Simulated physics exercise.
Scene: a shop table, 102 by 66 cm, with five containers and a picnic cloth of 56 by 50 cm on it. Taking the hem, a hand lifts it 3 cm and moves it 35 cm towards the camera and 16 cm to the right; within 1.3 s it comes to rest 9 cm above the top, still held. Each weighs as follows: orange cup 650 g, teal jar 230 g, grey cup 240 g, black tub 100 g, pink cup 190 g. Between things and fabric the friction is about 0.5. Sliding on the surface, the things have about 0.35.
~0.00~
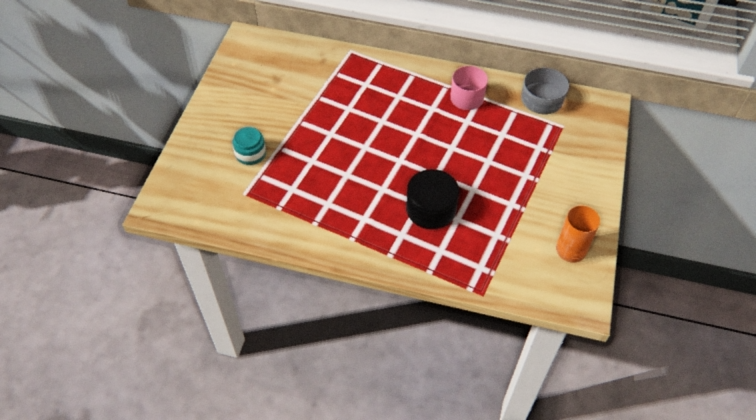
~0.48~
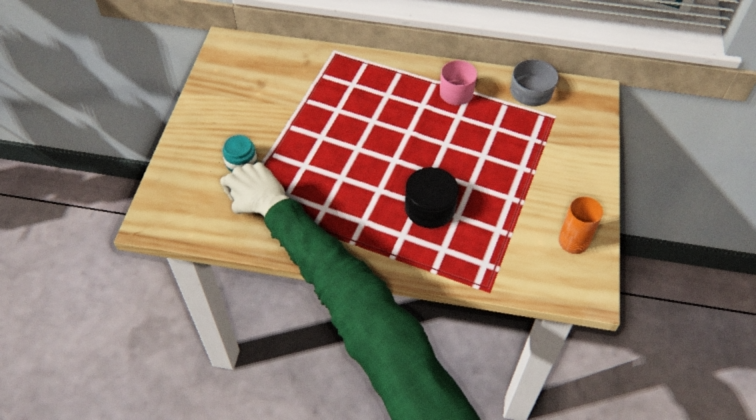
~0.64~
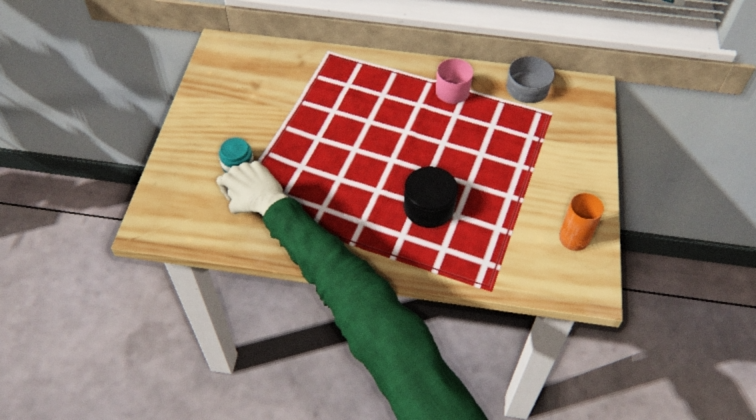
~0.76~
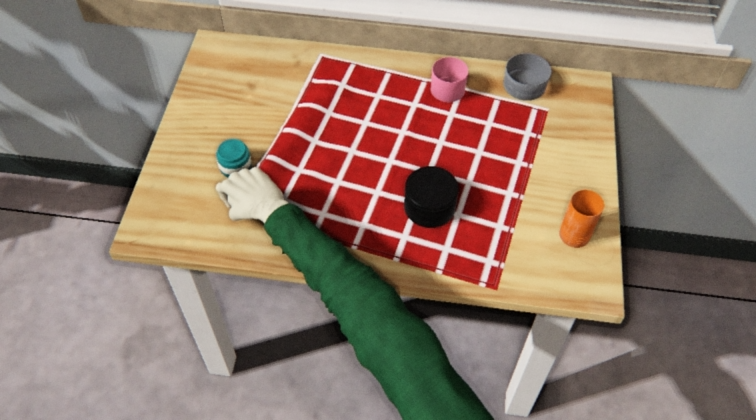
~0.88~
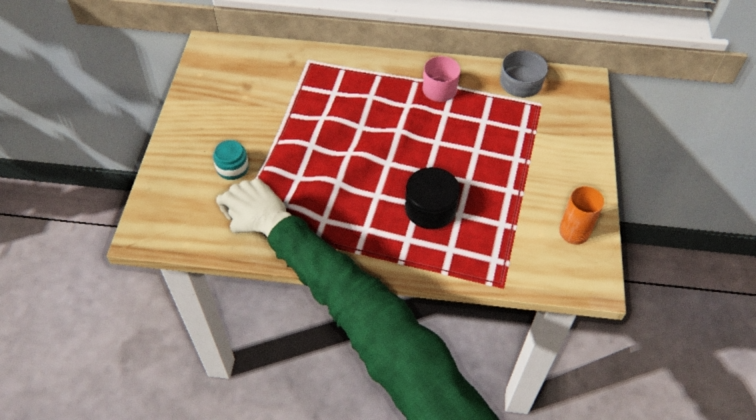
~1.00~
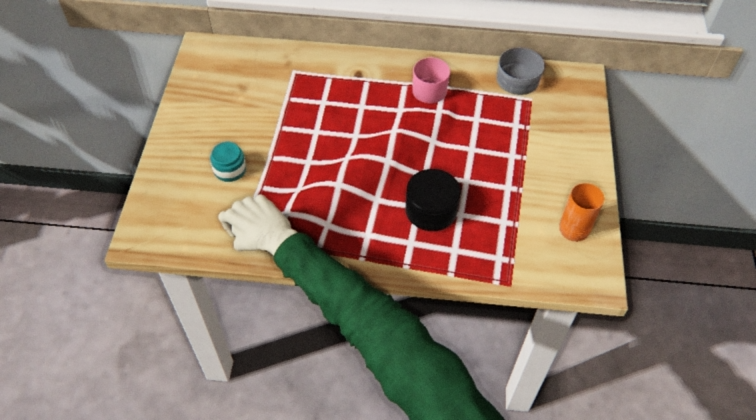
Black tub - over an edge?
Looks to me like it holds out.
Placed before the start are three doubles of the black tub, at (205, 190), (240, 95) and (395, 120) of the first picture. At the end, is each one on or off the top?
Respectively, the copies end as follows: Still in place, still in place, still in place.
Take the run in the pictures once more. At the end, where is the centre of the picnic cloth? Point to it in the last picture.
About (377, 216).
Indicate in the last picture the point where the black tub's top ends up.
The top finishes roughly at pixel (436, 244) of the last view.
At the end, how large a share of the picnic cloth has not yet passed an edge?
Roughly 75% of it.
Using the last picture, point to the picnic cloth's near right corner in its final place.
(541, 299), roughly.
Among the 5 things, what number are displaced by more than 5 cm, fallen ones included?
The answer is 2 of them.
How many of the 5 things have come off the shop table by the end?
That works out to 0 of them.
After 1.2 s, 100 % of the picnic cloth is still over the top; black tub 4 cm off its start, pink cup 9 cm off its start.
After 1.5 s, 90 % of the picnic cloth is still over the top; black tub 7 cm off its start, pink cup 18 cm off its start.
After 1.7 s, 80 % of the picnic cloth is still over the top; black tub 12 cm off its start at (435, 234), pink cup 25 cm off its start at (368, 125).
After 1.9 s, 75 % of the picnic cloth is still over the top; black tub 14 cm off its start, pink cup 28 cm off its start.
After 3.5 s, 75 % of the picnic cloth is still over the top; black tub 14 cm off its start at (436, 244), pink cup 28 cm off its start at (361, 134).
